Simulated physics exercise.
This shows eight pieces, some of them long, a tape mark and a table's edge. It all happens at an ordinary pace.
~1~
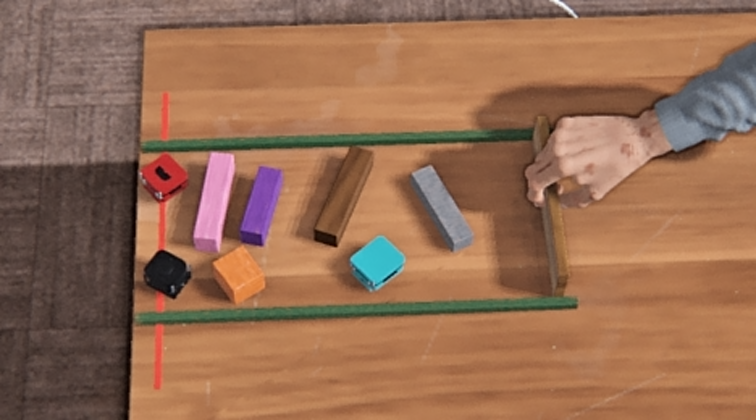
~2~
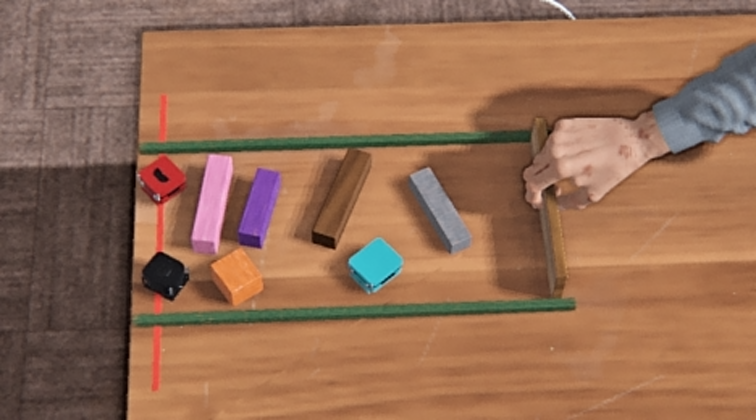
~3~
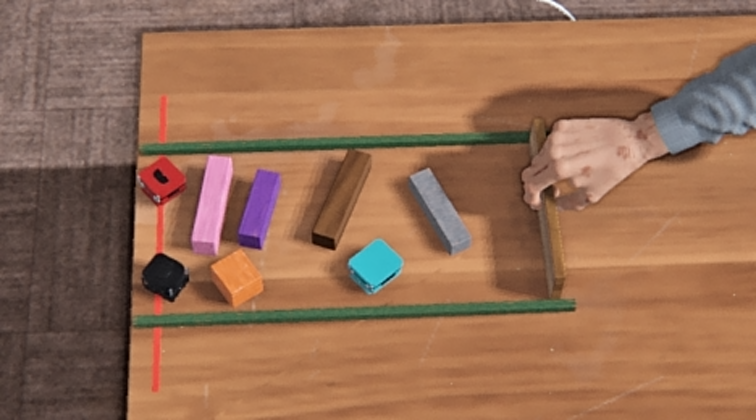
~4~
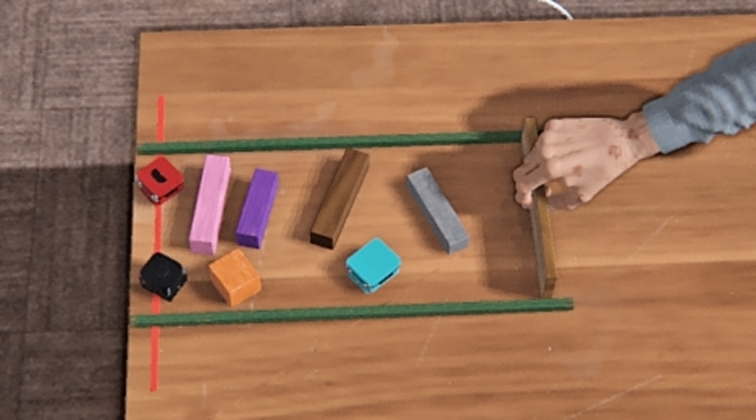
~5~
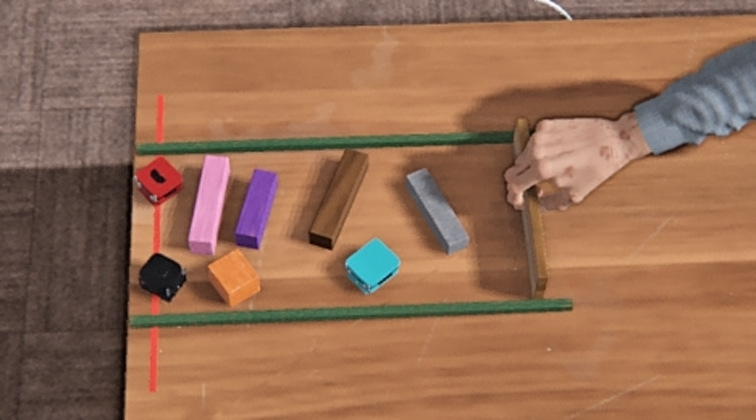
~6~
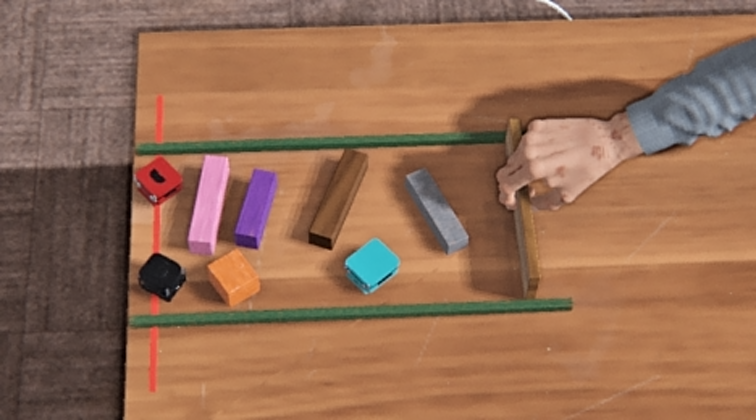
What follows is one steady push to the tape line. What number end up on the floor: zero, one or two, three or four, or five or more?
Outcome: The number that fall off is five or more.
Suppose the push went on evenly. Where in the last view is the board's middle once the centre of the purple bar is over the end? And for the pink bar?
At (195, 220) for the purple bar; at (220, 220) for the pink bar.
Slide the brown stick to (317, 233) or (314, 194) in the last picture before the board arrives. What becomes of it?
The brown stick tumbles off; drops off.
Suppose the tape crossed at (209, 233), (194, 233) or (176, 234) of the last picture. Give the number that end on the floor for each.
Try by try, 3, 3 and 5.
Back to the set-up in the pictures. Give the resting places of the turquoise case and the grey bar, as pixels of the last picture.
The turquoise case at (135, 291), the grey bar at (145, 220).
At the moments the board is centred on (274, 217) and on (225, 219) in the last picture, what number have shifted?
7 and 8.
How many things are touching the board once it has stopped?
The number is 2.
Early on, none off yet; red case at rest near (160, 183); black case at rest near (162, 277); pink bar at rest near (209, 205).
A while later, none off yet; red case moving near (150, 183); black case at rest near (162, 277); pink bar travelled a little near (185, 206).
Finally, the number that fall off is five or more; lost, brown stick, purple bar, orange block, pink bar, black case and red case.
